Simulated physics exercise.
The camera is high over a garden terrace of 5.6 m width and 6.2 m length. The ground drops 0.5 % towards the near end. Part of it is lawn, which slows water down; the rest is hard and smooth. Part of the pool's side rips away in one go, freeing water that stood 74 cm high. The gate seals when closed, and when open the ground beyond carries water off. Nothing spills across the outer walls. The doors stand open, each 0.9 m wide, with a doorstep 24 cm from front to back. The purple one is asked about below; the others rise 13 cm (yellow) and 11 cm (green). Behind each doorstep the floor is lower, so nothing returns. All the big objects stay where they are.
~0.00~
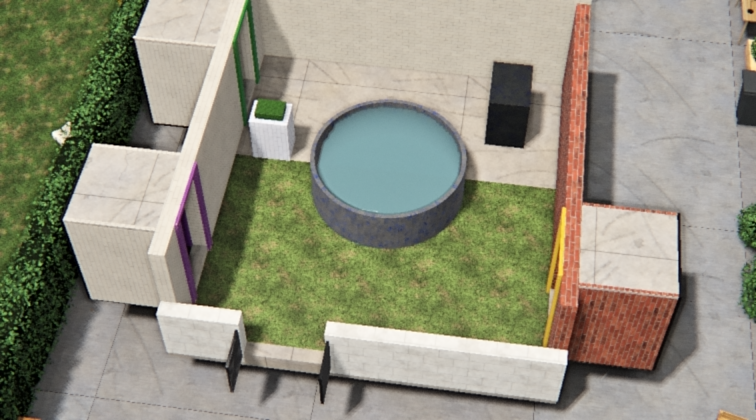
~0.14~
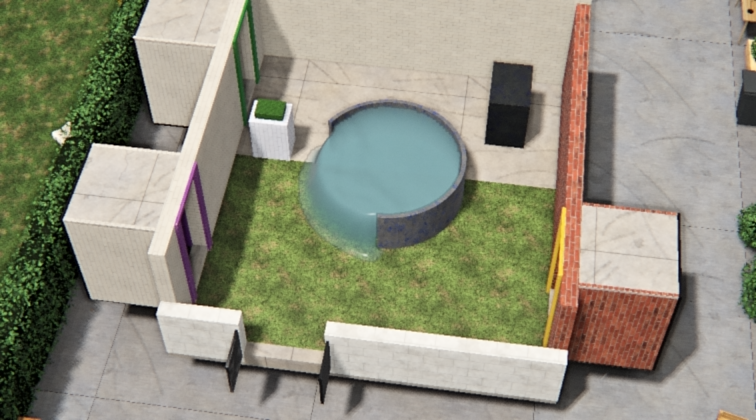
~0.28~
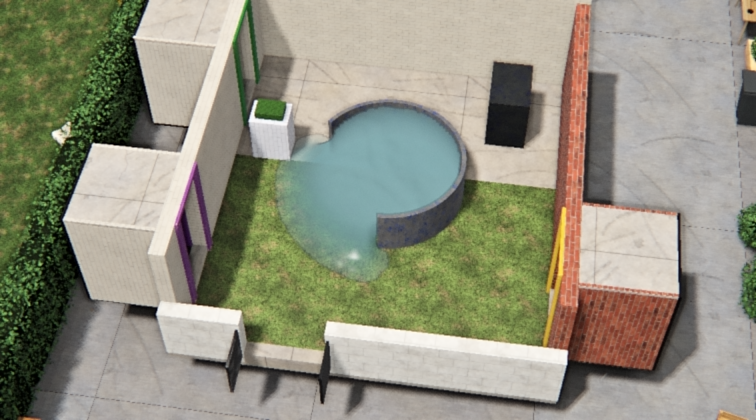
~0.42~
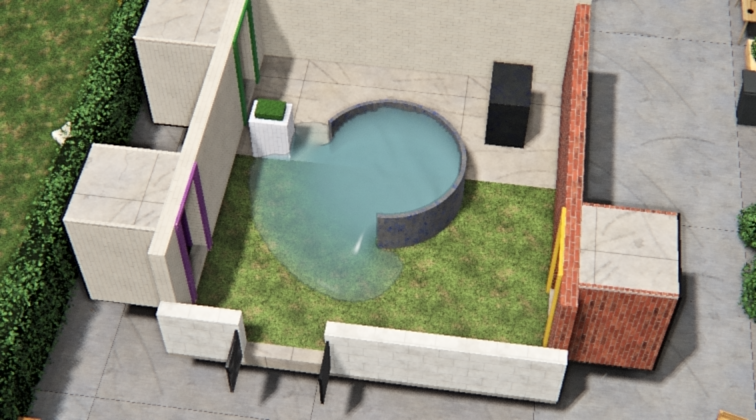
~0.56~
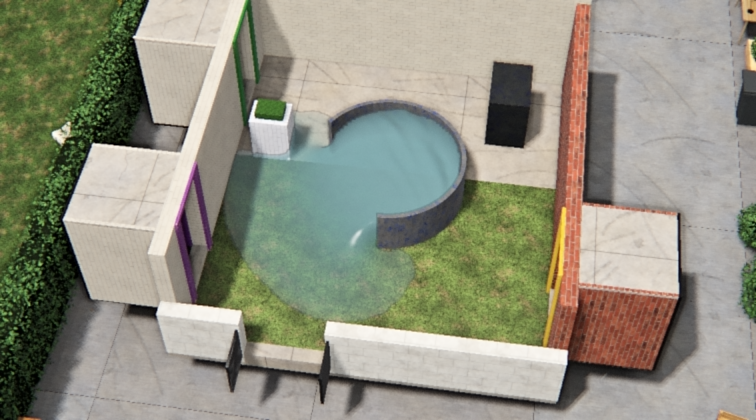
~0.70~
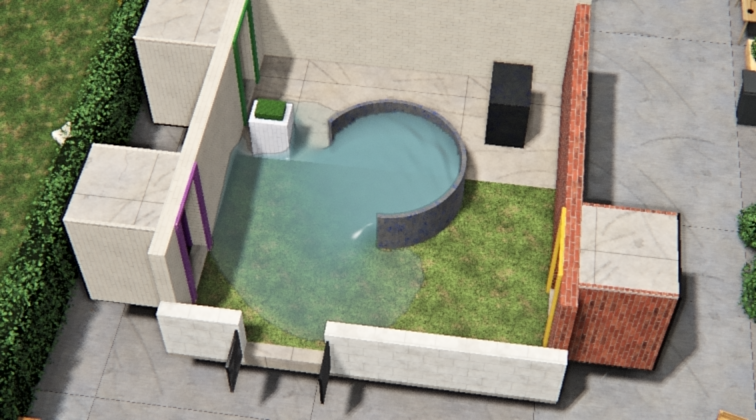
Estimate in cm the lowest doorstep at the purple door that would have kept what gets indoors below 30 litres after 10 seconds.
It would have to be roughly 27 cm high.
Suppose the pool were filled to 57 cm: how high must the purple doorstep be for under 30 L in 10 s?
Some 19 cm.
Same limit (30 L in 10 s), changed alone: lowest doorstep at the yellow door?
Roughly 8.0 cm at yellow.
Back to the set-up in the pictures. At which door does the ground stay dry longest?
It is the yellow one.
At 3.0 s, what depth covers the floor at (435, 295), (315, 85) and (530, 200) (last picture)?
About 1, 9 and 0 cm.
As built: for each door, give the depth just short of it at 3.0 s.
In cm: Yellow 0, green 8, purple 29.
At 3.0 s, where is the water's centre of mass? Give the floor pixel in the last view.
Around (306, 221).
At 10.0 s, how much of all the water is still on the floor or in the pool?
Roughly 70 in a hundred.
After 1.4 s water covers 50 % of the floor, deepest (40 cm) near (234, 200); 26 cm at the purple door, 3 litres in over its 14 cm doorstep.
After 3.0 s water covers 55 % of the floor, deepest (36 cm) near (185, 333); 29 cm at the purple door, 108 litres in over its 14 cm doorstep.
After 10.0 s water covers 100 % of the floor, deepest (12 cm) near (555, 194); 6 cm at the purple door, 181 litres in over its 14 cm doorstep.
At the purple door as built, the water arrived by 0.9 s and peaked near 31 cm at 1.6 s.
Run again over the same 10 s with other heights there, 75 litres in over 21.5 cm, 17 litres over 29.5 cm. The limit of 30 litres is kept from about 27 cm up.
